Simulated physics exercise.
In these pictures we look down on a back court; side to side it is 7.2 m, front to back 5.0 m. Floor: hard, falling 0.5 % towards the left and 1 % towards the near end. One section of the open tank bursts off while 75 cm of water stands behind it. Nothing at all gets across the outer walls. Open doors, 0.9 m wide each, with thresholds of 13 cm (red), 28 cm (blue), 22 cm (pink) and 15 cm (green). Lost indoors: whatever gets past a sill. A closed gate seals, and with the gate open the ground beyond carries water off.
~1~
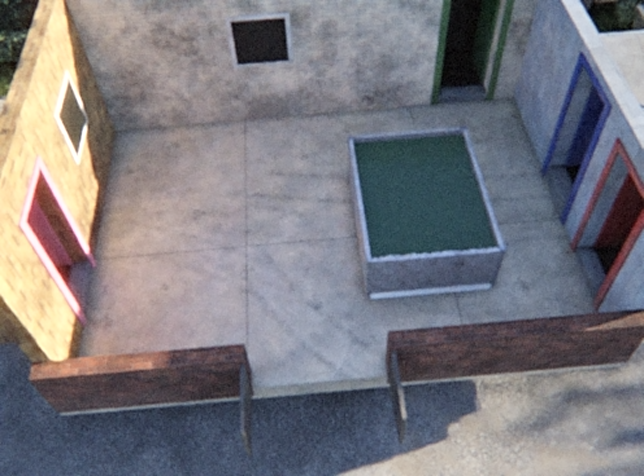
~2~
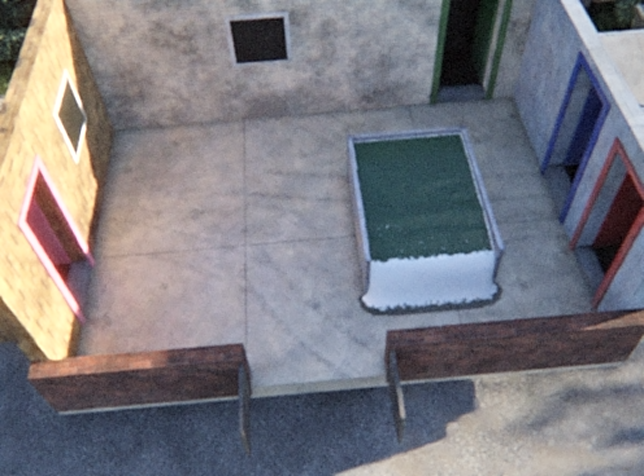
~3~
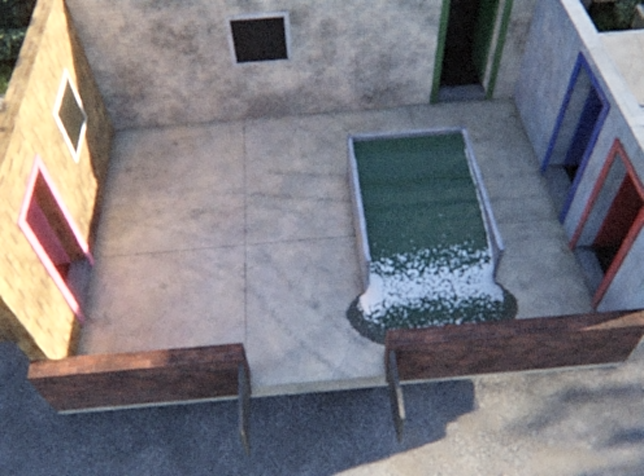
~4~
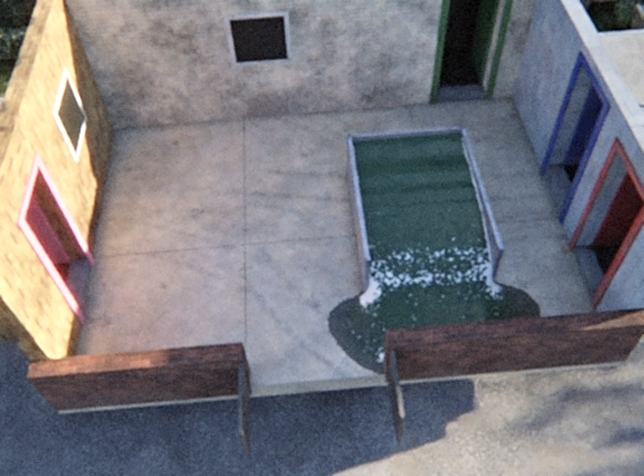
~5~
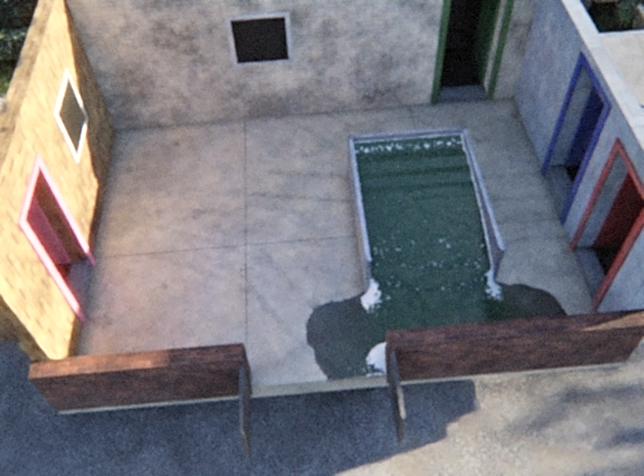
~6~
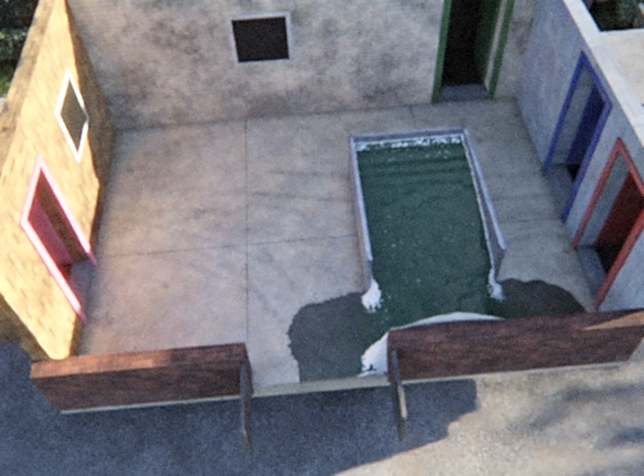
The clip shows a walled courtyard from above, where the near side of an open tank of green water gives way and water pours out with white foam, spreading across the floor to both sides behind the low brick wall.
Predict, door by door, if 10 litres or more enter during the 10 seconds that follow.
At the end, the red door surpasses the limit. The blue door falls short of the limit. The pink door falls short of the limit. The green door surpasses the limit.
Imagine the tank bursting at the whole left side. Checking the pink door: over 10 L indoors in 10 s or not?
Then the pink door ends up out of bounds.
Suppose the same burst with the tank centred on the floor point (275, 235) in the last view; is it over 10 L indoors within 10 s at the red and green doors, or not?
Red gets no more than that, green gets no more than that.
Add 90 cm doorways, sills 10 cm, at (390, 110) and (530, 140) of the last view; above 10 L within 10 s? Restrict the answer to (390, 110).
Result for that door: Limit not passed.
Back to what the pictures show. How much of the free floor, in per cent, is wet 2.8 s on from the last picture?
Around 55 per cent wet.
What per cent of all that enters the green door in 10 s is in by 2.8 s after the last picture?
By then it's near 5% of the total.
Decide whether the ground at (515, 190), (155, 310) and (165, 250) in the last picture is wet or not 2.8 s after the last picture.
Going in order, covered, then covered, then covered.
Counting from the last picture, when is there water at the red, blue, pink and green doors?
Door times: Red 0.5 s / blue 1.0 s / pink 2.0 s / green 2.2 s.
Then, 0.7 s after the last picture water covers 15 % of the floor and is deepest (57 cm) near (606, 338); red door 17 cm at the sill, 0 L in, blue door not reached, pink door not reached, green door not reached.
Then, 1.5 s after the last picture water covers 35 % of the floor and is deepest (52 cm) near (606, 338); red door 30 cm at the sill, 41 L in, blue door 7 cm at the sill, 0 L in, pink door not reached, green door not reached.
Then, 2.8 s after the last picture water covers 55 % of the floor and is deepest (26 cm) near (567, 341); red door 23 cm at the sill, 142 L in, blue door 9 cm at the sill, 0 L in, pink door 15 cm at the sill, 0 L in, green door 22 cm at the sill, 2 L in.
Then, 5.3 s after the last picture water covers 85 % of the floor and is deepest (16 cm) near (512, 152); red door 10 cm at the sill, 168 L in, blue door 6 cm at the sill, 0 L in, pink door 8 cm at the sill, 0 L in, green door 14 cm at the sill, 44 L in.
Then, 9.3 s after the last picture water covers 95 % of the floor and is deepest (14 cm) near (93, 274); red door 7 cm at the sill, 168 L in, blue door 9 cm at the sill, 0 L in, pink door 8 cm at the sill, 0 L in, green door 4 cm at the sill, 45 L in.
